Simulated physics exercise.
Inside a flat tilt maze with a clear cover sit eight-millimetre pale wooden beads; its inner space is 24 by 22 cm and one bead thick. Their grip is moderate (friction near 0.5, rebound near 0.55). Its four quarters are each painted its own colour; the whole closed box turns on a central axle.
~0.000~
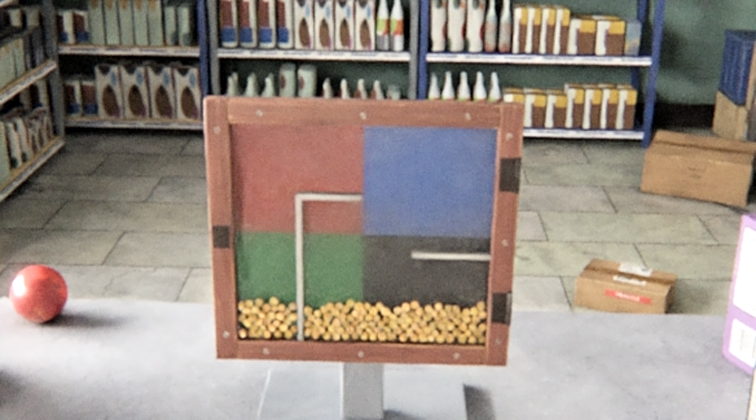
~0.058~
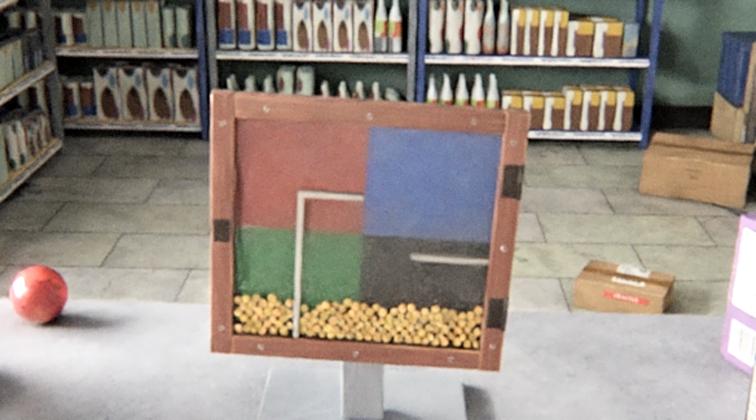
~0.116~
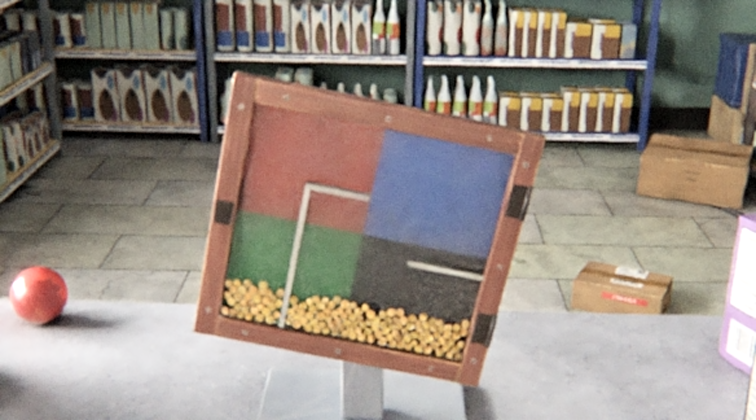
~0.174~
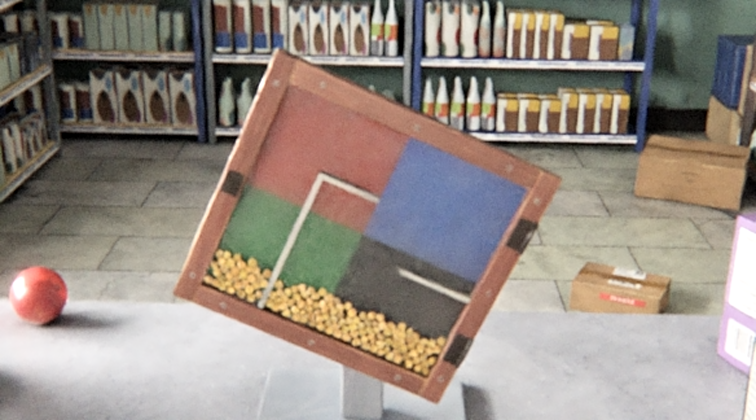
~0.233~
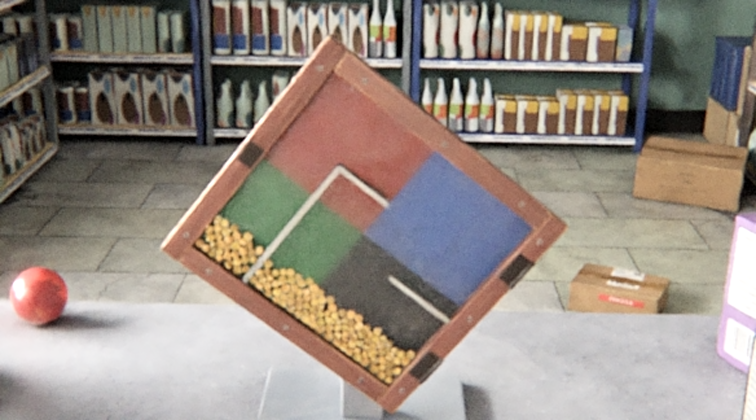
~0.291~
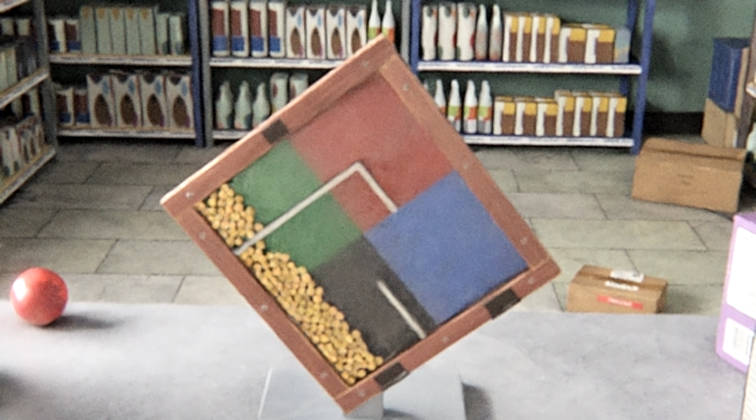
A square four-coloured box of pale beads turns steadily clockwise above a grey table.
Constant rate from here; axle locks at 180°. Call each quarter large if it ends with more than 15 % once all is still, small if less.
Blue: Large; green: Small; black: Large; red: Large.
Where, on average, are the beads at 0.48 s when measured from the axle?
Roughly 8 cm to the left of the axle and 2 cm under it.
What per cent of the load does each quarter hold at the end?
Final shares in per cent - blue quarter: 35, green quarter: 0, black quarter: 20, red quarter: 40.
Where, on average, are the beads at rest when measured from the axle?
Offset from axle: Approx. 2 cm left, 6 cm below.
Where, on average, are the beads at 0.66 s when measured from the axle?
About 7 cm left, 2 cm above.
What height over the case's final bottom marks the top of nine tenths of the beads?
Somewhere near 15 cm, I'd say.
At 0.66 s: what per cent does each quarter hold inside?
Blue quarter: 0; green quarter: 20; black quarter: 75; red quarter: 5.
After 0.48 s, it has turned 98°, the beads' middle is 8 cm left of and 2 cm below the axle; by quarter, green 25 %, black 75 %.
After 0.66 s, it has turned 141°, the beads' middle is 7 cm left of and 2 cm above the axle; by quarter, green 20 %, black 75 %, red 5 %.
At rest by 2.5 s, blue 35 %, green 0 %, black 20 %, red 40 %.
